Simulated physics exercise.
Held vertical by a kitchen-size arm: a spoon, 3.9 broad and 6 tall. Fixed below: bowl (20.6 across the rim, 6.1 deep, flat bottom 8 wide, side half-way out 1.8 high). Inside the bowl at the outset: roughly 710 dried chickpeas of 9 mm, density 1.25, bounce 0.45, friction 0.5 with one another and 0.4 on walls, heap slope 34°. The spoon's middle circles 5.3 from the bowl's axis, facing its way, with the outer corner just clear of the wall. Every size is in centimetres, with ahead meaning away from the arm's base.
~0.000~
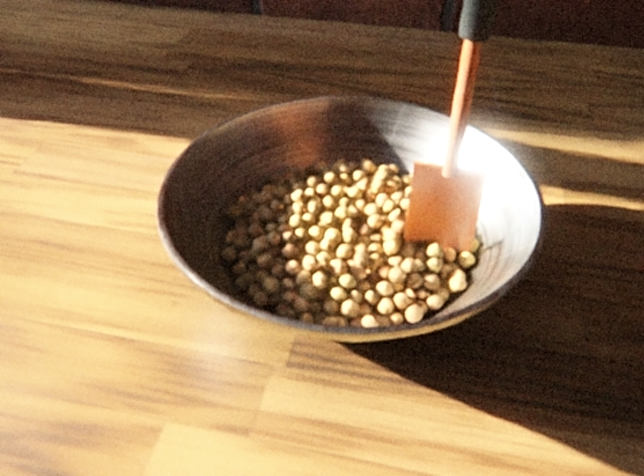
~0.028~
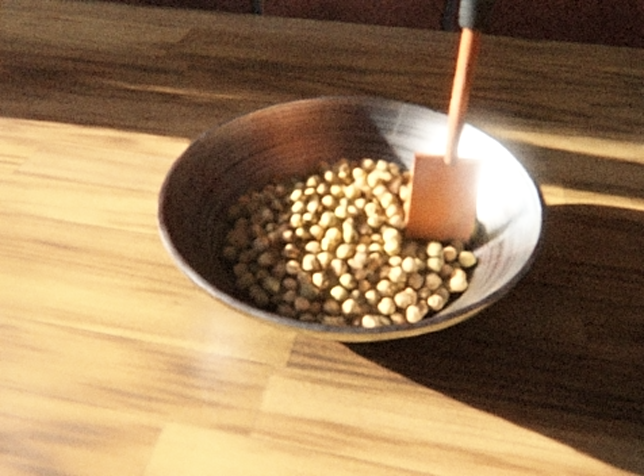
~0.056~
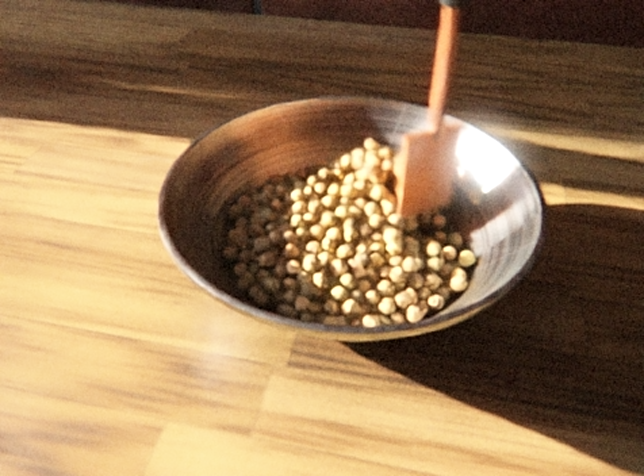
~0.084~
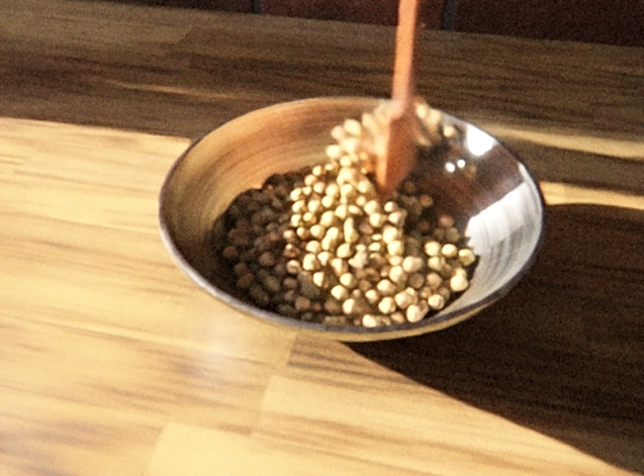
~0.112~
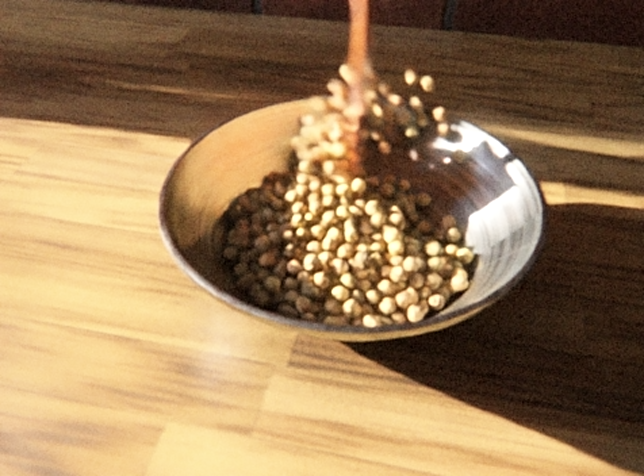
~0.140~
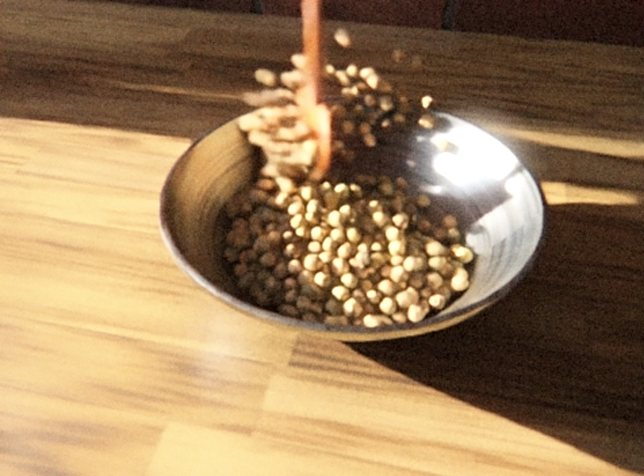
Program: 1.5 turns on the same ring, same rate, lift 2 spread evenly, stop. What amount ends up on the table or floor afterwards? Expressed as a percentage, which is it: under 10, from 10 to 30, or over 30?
The percentage is from 10 to 30.
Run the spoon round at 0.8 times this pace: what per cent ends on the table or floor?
Roughly 10 per cent.
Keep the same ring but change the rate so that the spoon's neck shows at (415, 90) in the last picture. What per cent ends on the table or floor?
About 0 per cent.
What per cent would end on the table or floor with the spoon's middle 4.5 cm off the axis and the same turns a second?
Then about 20 per cent.
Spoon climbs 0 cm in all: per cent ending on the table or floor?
40 %.
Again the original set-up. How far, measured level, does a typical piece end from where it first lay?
1 centimetres.
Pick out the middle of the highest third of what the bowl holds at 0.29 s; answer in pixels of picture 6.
Centre of upper third: Approx. (347, 267) px.
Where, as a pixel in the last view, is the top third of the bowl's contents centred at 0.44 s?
Somewhere around (365, 239), I think.
After 0.29 s, 283° round, highest piece 9 above the table; 626 in the bowl, 27 on the table or floor, 57 in flight or on the tool.
After 0.44 s, 80° round, highest piece 8 above the table; 595 in the bowl, 104 on the table or floor, 11 in flight or on the tool.
After 0.72 s, 180° round, highest piece 4 above the table; 592 in the bowl, 118 on the table or floor.
After 1.42 s, 180° round, highest piece 4 above the table; 592 in the bowl, 118 on the table or floor.
At rest, 592 in the bowl, 118 on the table or floor. That is 17 % on the table or floor.
